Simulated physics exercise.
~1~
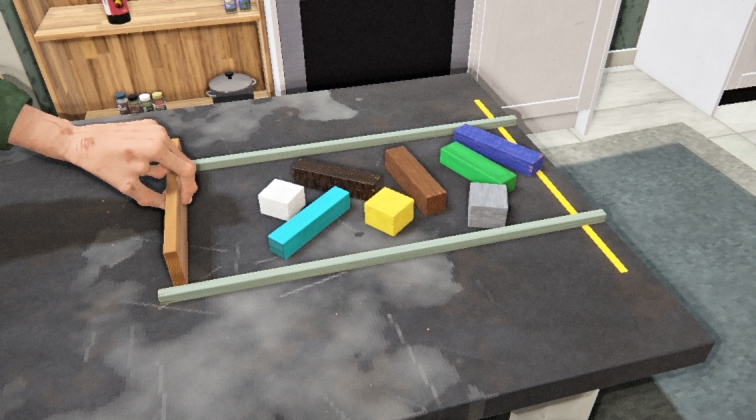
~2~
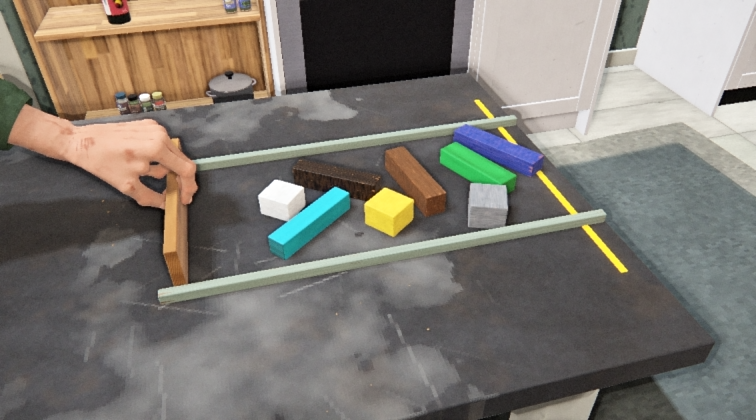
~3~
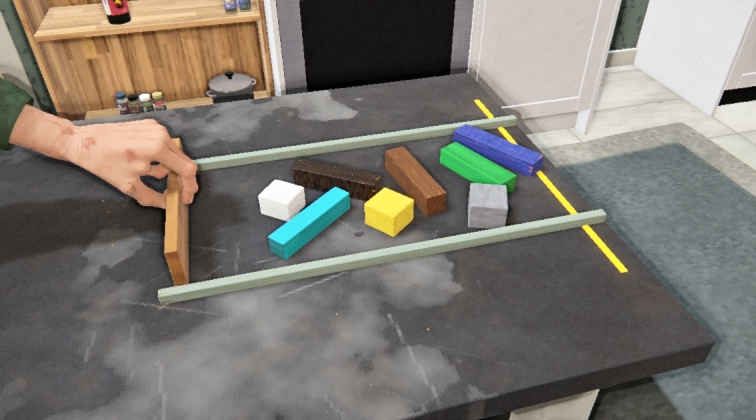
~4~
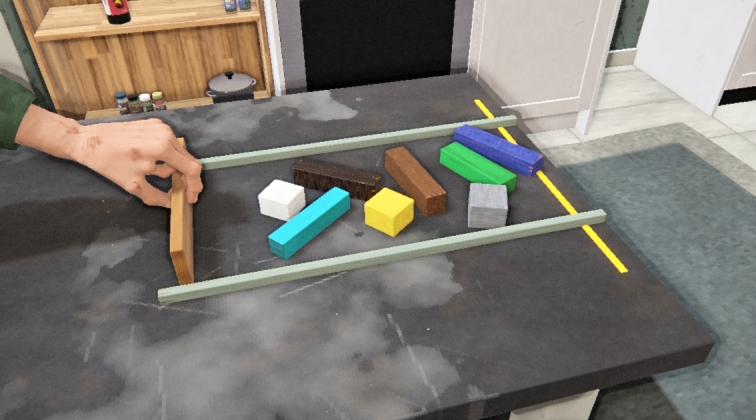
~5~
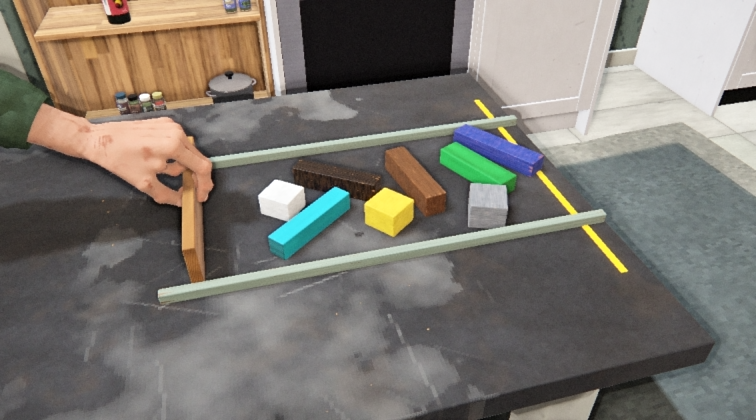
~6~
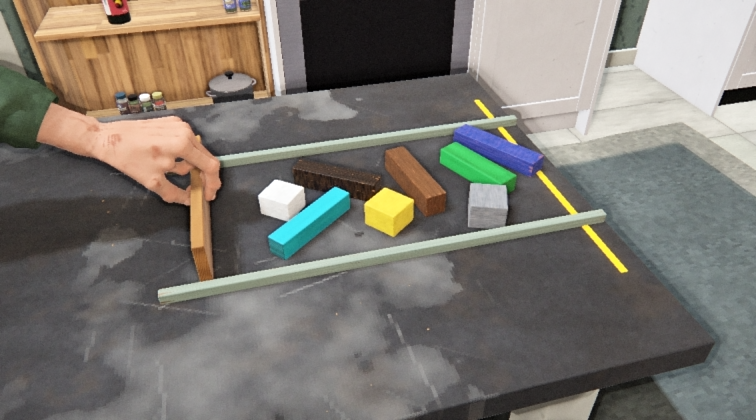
On a dark tabletop, a hand slides an upright wooden board slightly right between two rails toward motionless coloured bars and blocks.
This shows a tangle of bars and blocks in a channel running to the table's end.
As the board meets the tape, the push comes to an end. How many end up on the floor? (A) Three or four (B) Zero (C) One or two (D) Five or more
Five or more.
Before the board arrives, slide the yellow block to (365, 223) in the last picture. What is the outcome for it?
Then it falls.
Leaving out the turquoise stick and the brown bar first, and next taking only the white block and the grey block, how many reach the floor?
In the first try 4, in the other 5.
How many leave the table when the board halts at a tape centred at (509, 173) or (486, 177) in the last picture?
It would be 4 and 3.
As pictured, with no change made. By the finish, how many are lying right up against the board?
The count comes out at 1.
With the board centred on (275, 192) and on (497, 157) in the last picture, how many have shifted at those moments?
First position 2; second position 8.
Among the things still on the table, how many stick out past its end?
The answer comes to 1.
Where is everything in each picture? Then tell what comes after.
In the first frame, blue bar (497, 149); green stick (477, 169); grey block (487, 206); board (177, 207); tape (536, 169).
In the second frame, green stick (477, 169); white block (283, 201).
In the third frame, grey block (487, 206); board (178, 207).
In the fourth frame, blue bar (497, 149); black bar (337, 181).
In the fifth frame, green stick (477, 169); brown bar (414, 180).
In the sixth frame, blue bar (497, 149); green stick (477, 169); grey block (487, 206); board (201, 203); tape (536, 169).
A little later, none off yet; blue bar at rest near (497, 149); green stick at rest near (477, 169); grey block at rest near (487, 206).
When it is over, the number that fall off is five or more; down, turquoise stick, black bar, yellow block, brown bar, grey block, green stick and blue bar.
